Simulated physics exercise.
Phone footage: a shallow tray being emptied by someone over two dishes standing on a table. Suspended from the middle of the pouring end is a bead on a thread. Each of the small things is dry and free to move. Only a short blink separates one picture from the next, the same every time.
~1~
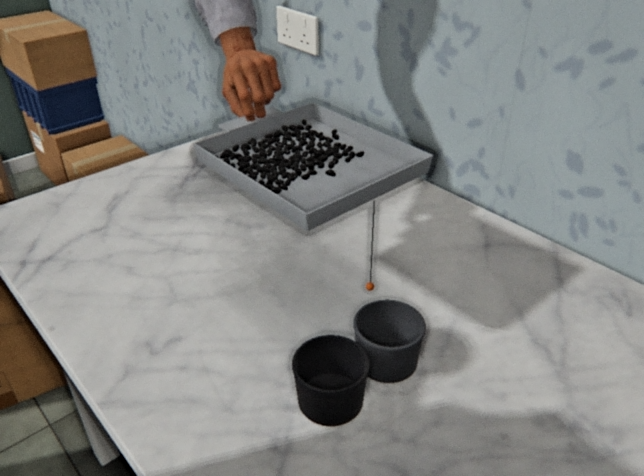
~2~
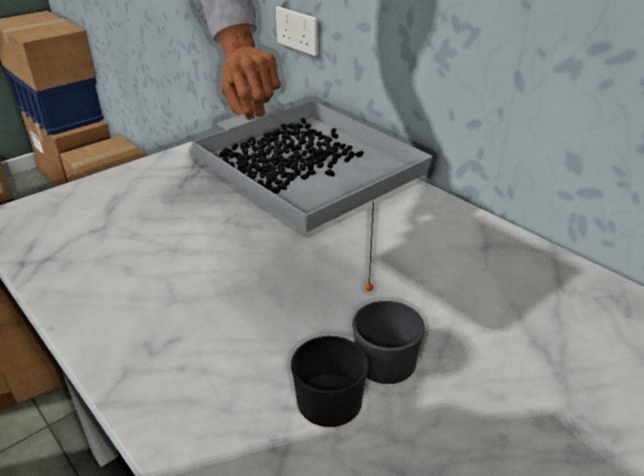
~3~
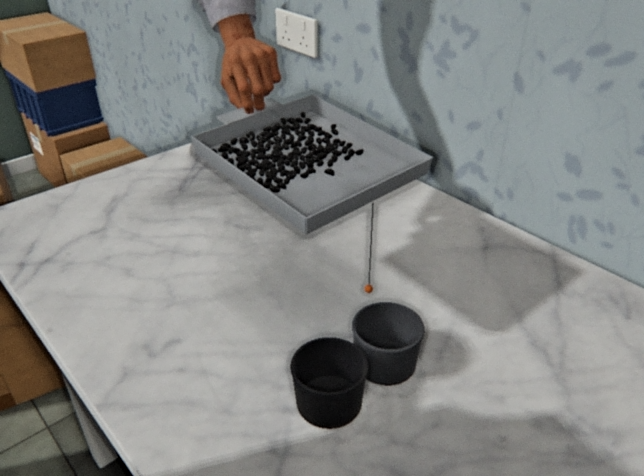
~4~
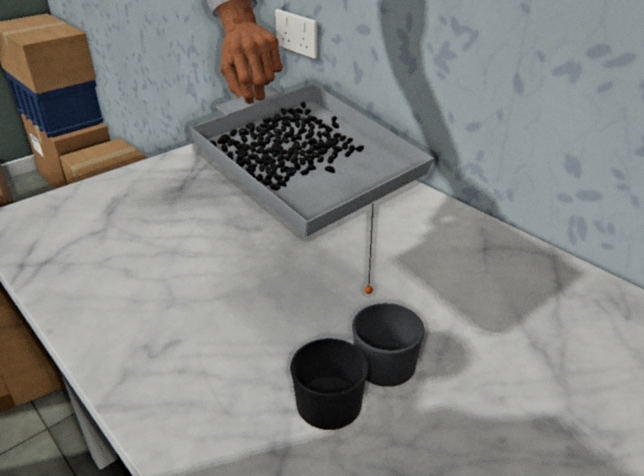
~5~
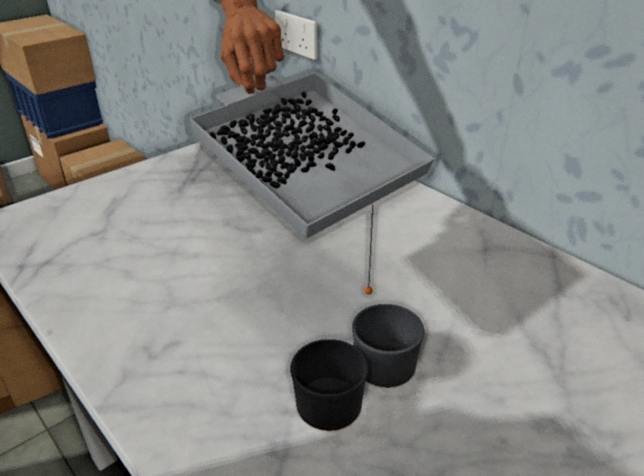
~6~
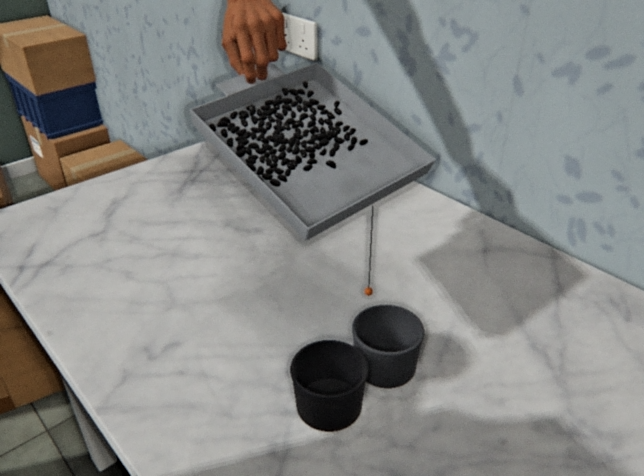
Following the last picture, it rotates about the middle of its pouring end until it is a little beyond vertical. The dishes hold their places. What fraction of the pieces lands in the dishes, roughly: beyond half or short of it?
Beyond half.
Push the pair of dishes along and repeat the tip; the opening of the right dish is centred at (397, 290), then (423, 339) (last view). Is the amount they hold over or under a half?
Result - try one, below the halfway mark; try two, below the halfway mark.
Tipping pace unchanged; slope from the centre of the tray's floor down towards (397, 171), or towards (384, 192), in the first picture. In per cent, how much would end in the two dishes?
In turn some 0 and 30 per cent.
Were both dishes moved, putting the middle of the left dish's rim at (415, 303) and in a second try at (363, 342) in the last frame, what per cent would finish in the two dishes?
Roughly 10% first, roughly 70% second.
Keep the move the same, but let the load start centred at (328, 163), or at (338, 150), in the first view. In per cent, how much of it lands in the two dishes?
Share in order: Roughly 70 %, 60 %.
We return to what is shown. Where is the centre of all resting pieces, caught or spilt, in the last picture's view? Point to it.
Close to (357, 383), more or less.
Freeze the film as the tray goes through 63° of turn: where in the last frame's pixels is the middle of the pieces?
At about (342, 196).
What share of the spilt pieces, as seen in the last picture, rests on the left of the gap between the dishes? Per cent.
Left share: Close to 50 %.
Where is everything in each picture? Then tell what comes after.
In the first frame, corners of the pouring end at (307, 212) and (429, 155), level; middle of the load at (282, 159), black beans; left dish at (356, 399); right dish at (414, 357); bead on its thread at (370, 287).
In the second frame, corners of the pouring end at (306, 213) and (429, 156), level; middle of the load at (281, 158).
In the third frame, corners of the pouring end at (306, 216) and (429, 157), tipped barely, lowest at the left corner; middle of the load at (281, 155).
In the fourth frame, corners of the pouring end at (307, 220) and (430, 158), tipped a little, lowest at the left corner; middle of the load at (281, 149).
In the fifth frame, corners of the pouring end at (308, 223) and (431, 158), tipped a little, lowest at the left corner; middle of the load at (281, 143).
In the sixth frame, corners of the pouring end at (308, 226) and (432, 159), tipped clearly, lowest at the left corner; middle of the load at (282, 137); left dish at (354, 404); right dish at (412, 362).
Soon, tray tipped steeply; nearly all on the tray; a stray few in the air.
A while on, tray tipped past a quarter turn; about two thirds on the tray; a small part in the left dish; a stray few in the right dish; a stray few outside both; about a quarter in the air.
Towards the end, tray tipped past a quarter turn; about a third in the left dish; about a third in the right dish; about a quarter outside both.
Finally, tray tipped past a quarter turn; about a third in the left dish; about a third in the right dish; about a quarter outside both.
